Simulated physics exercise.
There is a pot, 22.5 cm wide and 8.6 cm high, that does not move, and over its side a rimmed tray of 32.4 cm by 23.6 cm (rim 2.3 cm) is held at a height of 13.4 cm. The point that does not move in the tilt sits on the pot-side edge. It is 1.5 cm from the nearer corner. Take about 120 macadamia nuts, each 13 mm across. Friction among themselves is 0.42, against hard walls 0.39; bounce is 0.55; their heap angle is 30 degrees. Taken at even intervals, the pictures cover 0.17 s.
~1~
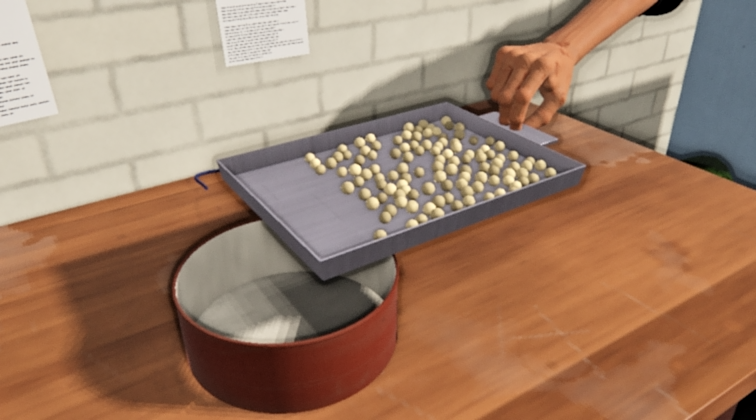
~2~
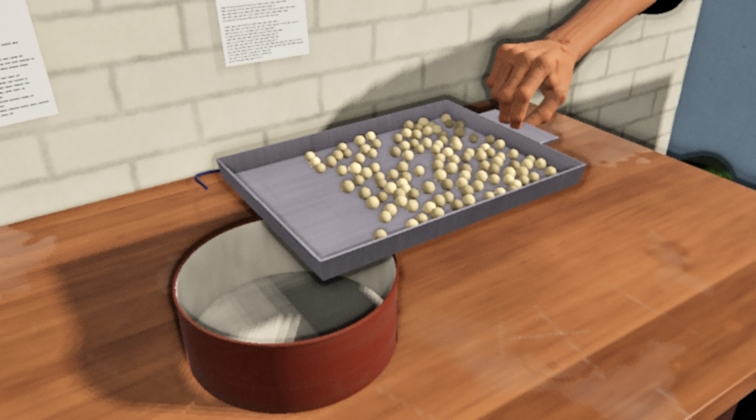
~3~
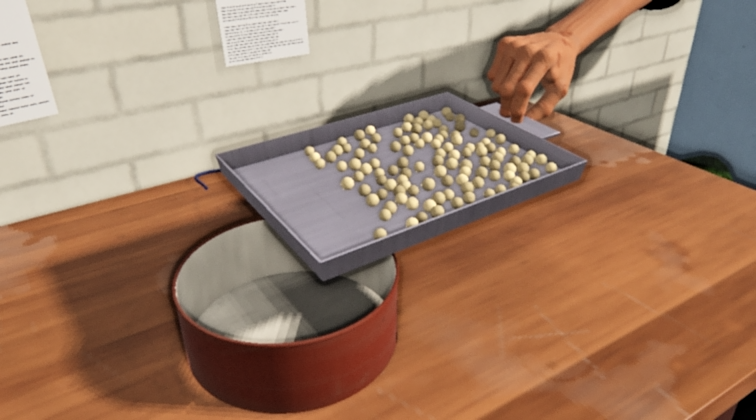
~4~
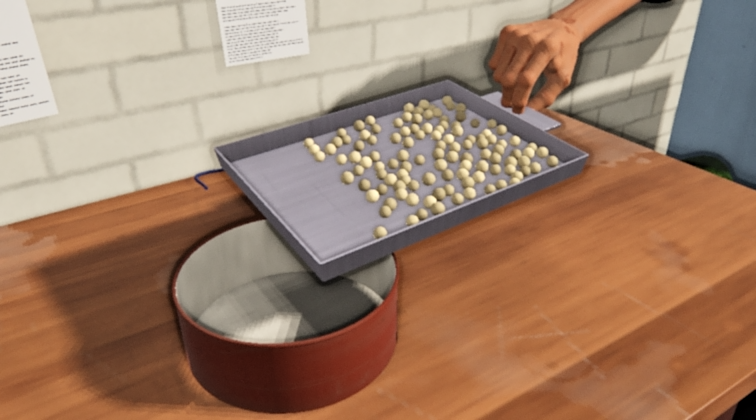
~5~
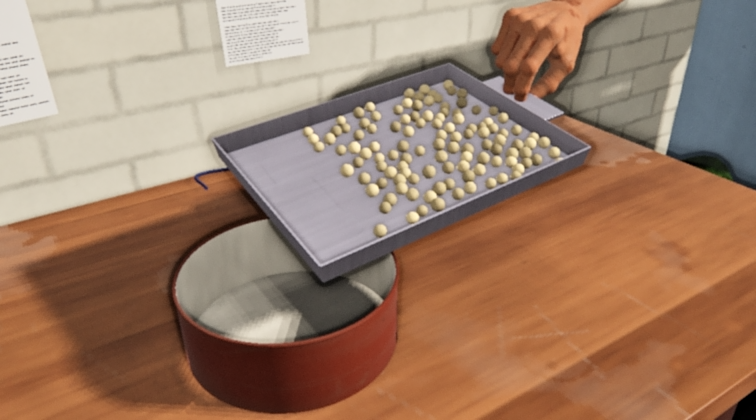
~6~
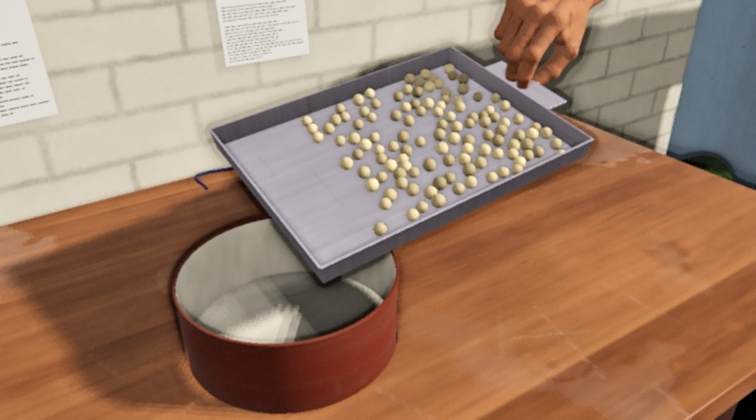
A hand raised the right end of a gray tray of small, round, pale nuts, tilting it slowly toward a red pot on a wooden counter, while the nuts stayed spread over the tray's right side.
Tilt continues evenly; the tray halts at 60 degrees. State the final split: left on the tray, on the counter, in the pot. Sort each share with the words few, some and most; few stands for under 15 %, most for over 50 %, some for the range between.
The shares come out as follows. Tray: Most. Counter: Some. Pot: Few.
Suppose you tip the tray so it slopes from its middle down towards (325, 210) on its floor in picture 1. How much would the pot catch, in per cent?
The share would be about 30 percent.
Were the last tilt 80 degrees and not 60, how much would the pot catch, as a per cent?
You'd end up with some 0 % in the pot.
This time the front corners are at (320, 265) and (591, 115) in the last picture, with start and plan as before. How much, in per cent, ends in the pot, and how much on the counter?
The pot gets 5 and the counter 50.
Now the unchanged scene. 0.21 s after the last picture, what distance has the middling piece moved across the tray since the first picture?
By then it sits near 3 cm from where it began.
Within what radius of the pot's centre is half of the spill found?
Close to 26 cm, give or take.
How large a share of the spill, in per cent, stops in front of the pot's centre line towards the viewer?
Near 100 in a hundred.
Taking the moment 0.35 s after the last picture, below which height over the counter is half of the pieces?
Median height: Approx. 22 cm.
Then, 0.21 s after the last picture, tilt 37 degrees; the tray holds 100 %, the pot 0 %.
Then, 0.35 s after the last picture, tilt 53 degrees; the tray holds 100 %, the pot 0 %.
Then, 0.62 s after the last picture, tilt 60 degrees; the tray holds 75 %, the pot 0 %.
In the end, tray 65 %, counter 35 %, pot 0 %.
